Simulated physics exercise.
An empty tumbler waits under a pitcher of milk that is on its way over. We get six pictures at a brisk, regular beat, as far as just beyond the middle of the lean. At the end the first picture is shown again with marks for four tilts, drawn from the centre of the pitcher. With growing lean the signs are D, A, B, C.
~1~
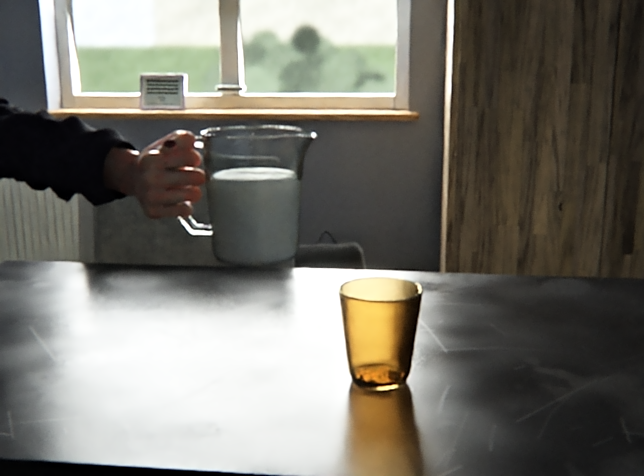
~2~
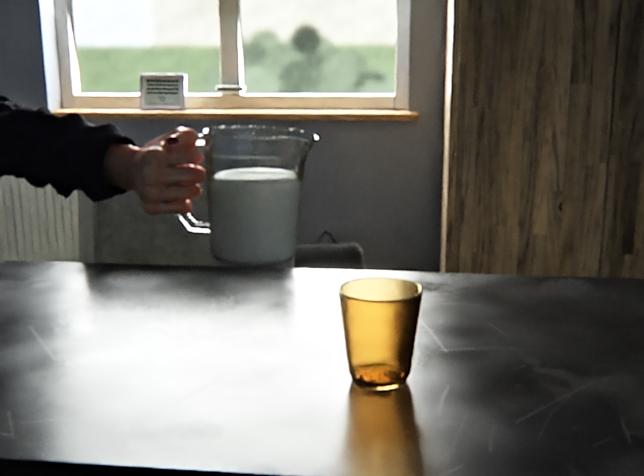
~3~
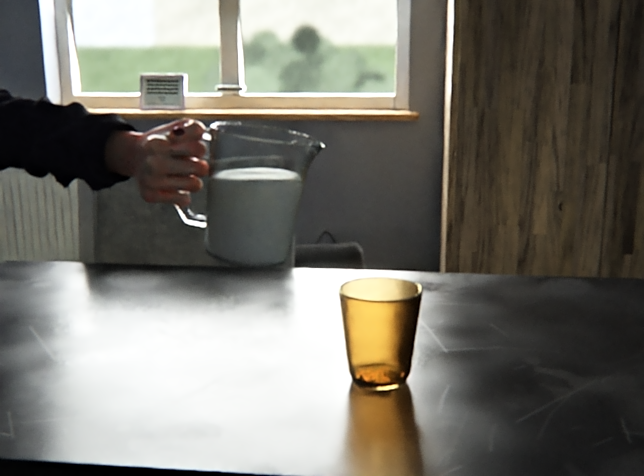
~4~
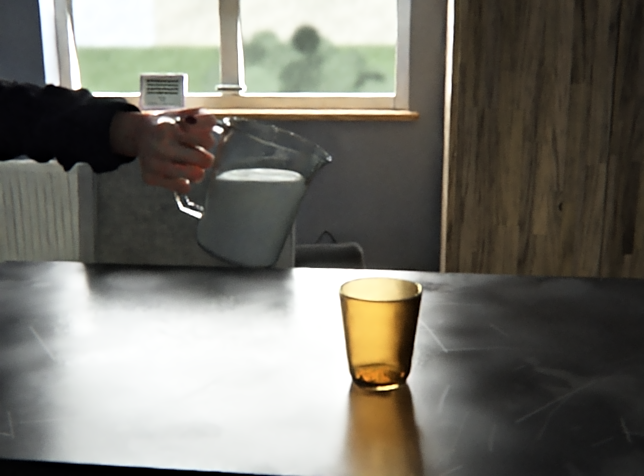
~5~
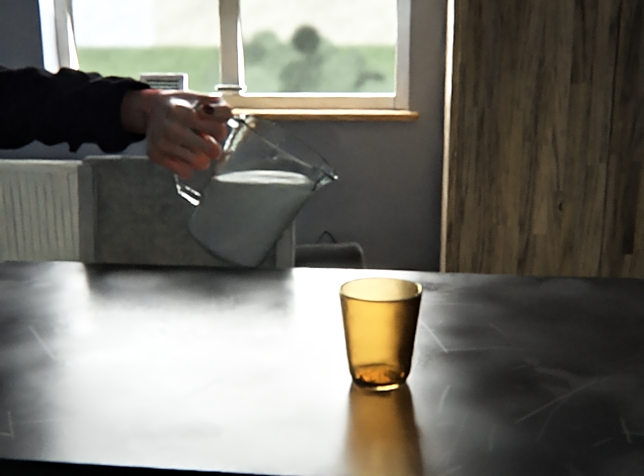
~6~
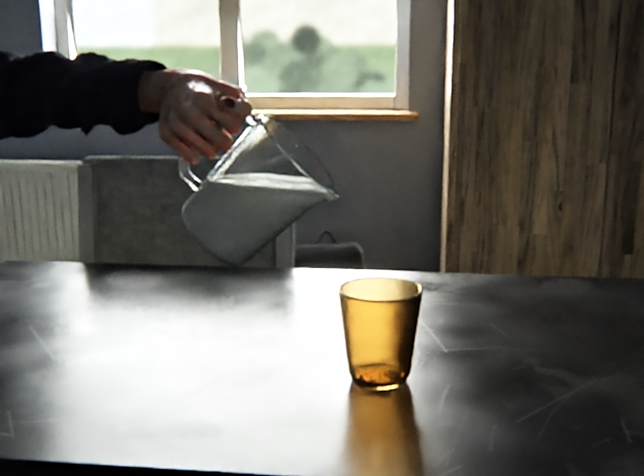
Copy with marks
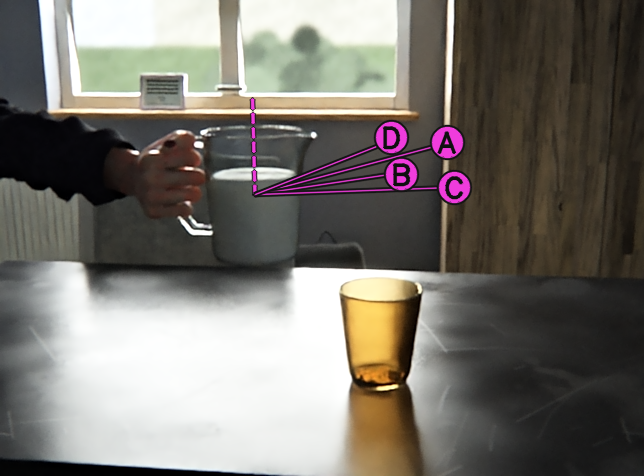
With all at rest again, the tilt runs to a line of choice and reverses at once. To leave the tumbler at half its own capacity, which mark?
I would pick tilt D.
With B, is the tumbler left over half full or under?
Over half.
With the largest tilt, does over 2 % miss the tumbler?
Yes, it does.
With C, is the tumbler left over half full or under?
Over.
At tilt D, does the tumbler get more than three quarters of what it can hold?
No, less.
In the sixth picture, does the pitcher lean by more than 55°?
No, it does not.
In magenta, A at (431, 147); B at (384, 175); C at (437, 188); D at (376, 146).
Choosing A, the tumbler ends with about 70 % of what it can hold.
Choosing B, the tumbler ends with about 75 % of what it can hold; 10 % of the milk is spilt.
Choosing C, the tumbler ends with about 81 % of what it can hold; 18 % of the milk is spilt.
Choosing D, the tumbler ends with about 52 % of what it can hold.
